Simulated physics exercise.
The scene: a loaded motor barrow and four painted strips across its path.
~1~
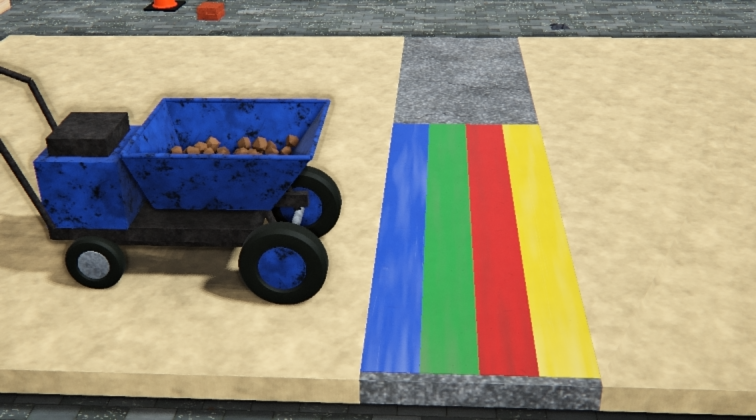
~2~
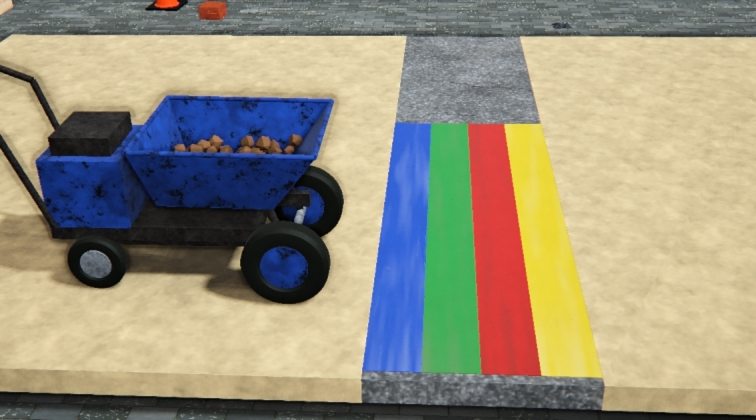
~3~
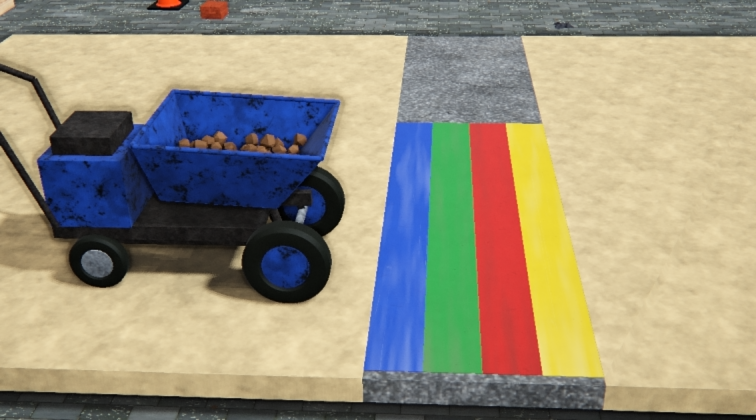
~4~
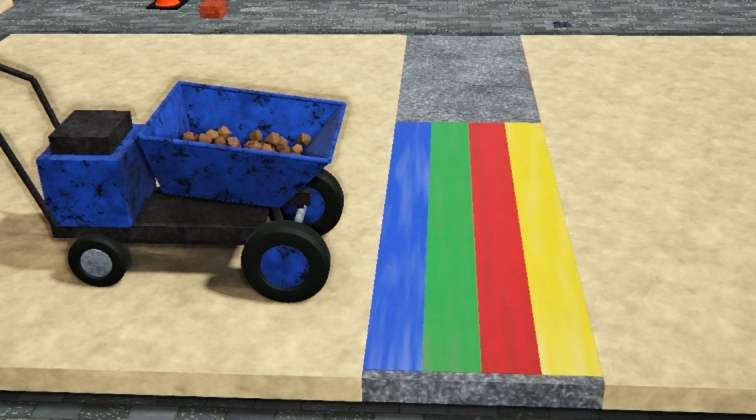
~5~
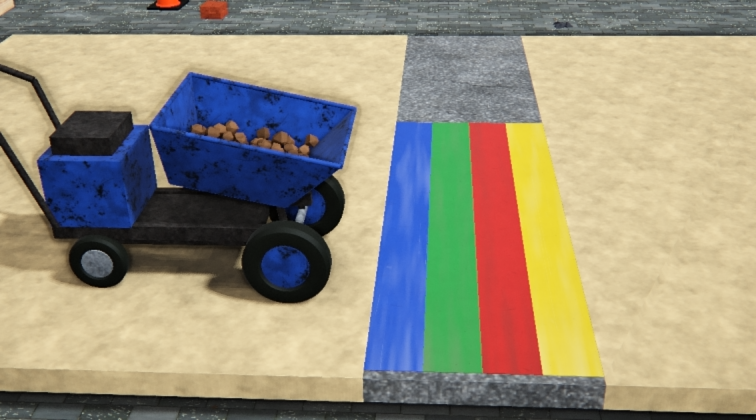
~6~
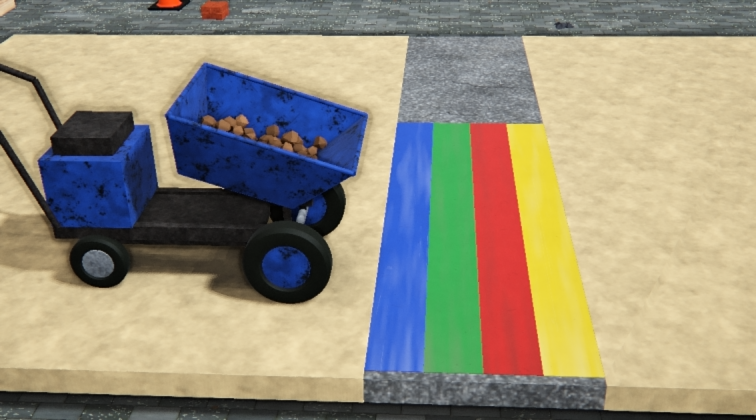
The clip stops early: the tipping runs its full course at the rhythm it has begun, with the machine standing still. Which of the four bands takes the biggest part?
The heap favours the green strip.
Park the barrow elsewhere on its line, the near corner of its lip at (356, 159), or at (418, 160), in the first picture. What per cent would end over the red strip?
Roughly 50 per cent, and 30 per cent.
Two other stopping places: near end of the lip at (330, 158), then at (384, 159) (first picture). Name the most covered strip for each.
One: That green strip. Two: That red strip.
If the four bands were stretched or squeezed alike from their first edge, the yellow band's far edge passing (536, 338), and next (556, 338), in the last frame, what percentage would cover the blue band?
In turn 0 and 10 in a hundred.
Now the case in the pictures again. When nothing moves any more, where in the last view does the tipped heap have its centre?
Close to (449, 267).
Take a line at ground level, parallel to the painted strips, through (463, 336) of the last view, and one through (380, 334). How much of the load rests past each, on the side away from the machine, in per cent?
The first gives 30 %, the second 80 %.
Soon after the last picture, skip tipped steeply; all in the skip.
A little later, skip tipped right over; most in the skip; a stray few over the blue strip; a small part over the green strip.
Later still, skip tipped right over; about a quarter in the skip; a small part over the blue strip; about half over the green strip; a small part over the red strip; a stray few over the yellow strip.
At rest, skip tipped right over; about a quarter in the skip; a small part over the blue strip; about half over the green strip; a small part over the red strip; none over the yellow strip; a stray few off the paint.
